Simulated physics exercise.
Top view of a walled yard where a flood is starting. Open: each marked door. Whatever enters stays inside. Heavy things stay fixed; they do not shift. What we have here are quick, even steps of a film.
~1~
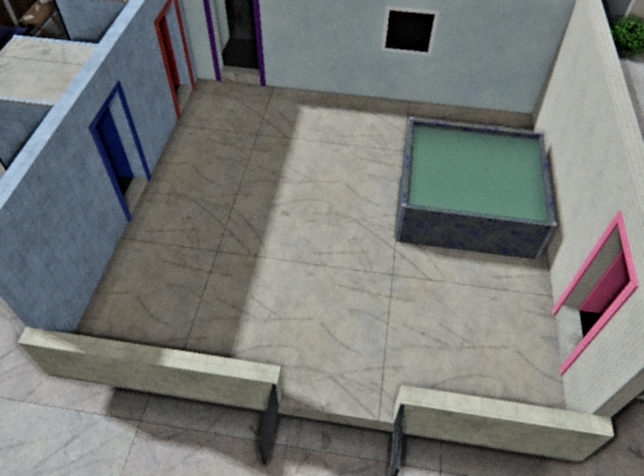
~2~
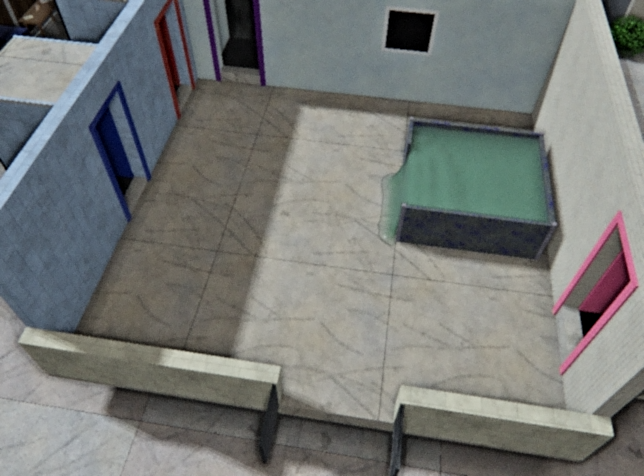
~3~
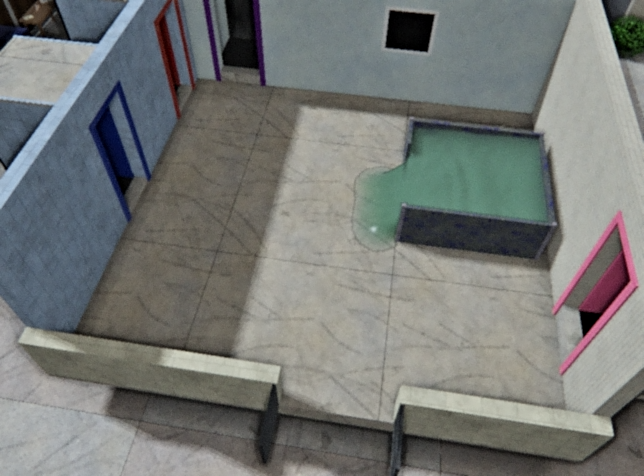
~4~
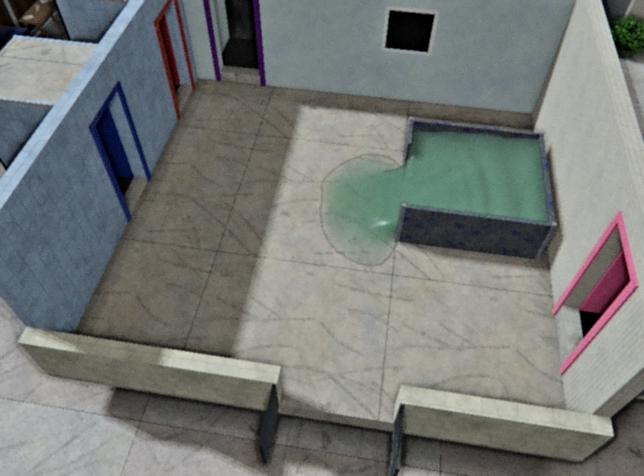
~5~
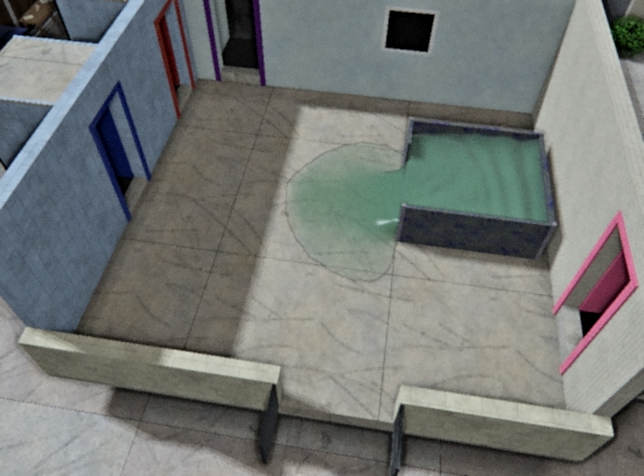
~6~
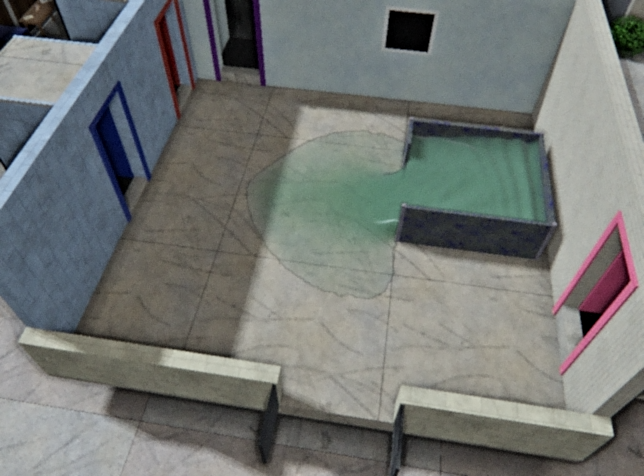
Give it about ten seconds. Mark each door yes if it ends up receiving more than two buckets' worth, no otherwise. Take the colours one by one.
Purple door - no, pink door - no, blue door - yes, red door - yes.
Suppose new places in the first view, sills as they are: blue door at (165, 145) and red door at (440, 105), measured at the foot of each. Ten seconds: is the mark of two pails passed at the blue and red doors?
Short version: The blue one tops the limit and the red one stays within the limit.
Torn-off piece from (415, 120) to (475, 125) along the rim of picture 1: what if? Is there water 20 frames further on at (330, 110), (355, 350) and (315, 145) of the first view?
Point by point: Swamped, untouched and swamped.
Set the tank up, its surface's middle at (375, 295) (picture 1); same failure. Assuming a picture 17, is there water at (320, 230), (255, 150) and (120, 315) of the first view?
In order: Untouched, untouched, submerged.
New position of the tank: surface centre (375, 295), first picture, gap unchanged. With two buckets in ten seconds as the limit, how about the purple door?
Result for purple: It tops the limit.
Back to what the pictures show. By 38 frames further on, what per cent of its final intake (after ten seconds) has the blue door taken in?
I'd put it at 90 percent.
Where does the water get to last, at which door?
That is the pink door.
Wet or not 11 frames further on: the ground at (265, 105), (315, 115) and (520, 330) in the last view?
Result, in the order given: Wetted / wetted / not wetted.
A moment on, water covers 45 % of the floor; the purple door not reached, the pink door not reached, the blue door under two buckets in, the red door not reached.
Next, water covers 60 % of the floor; the purple door wet at the sill, nothing in, the pink door not reached, the blue door far over two buckets in, the red door wet at the sill, nothing in.
Then, water covers 60 % of the floor; the purple door wet at the sill, nothing in, the pink door not reached, the blue door far over two buckets in, the red door over two buckets in.
Later, water covers 75 % of the floor; the purple door wet at the sill, nothing in, the pink door not reached, the blue door far over two buckets in, the red door over two buckets in.
In the end, water covers 100 % of the floor; the purple door wet at the sill, nothing in, the pink door wet at the sill, nothing in, the blue door far over two buckets in, the red door over two buckets in.
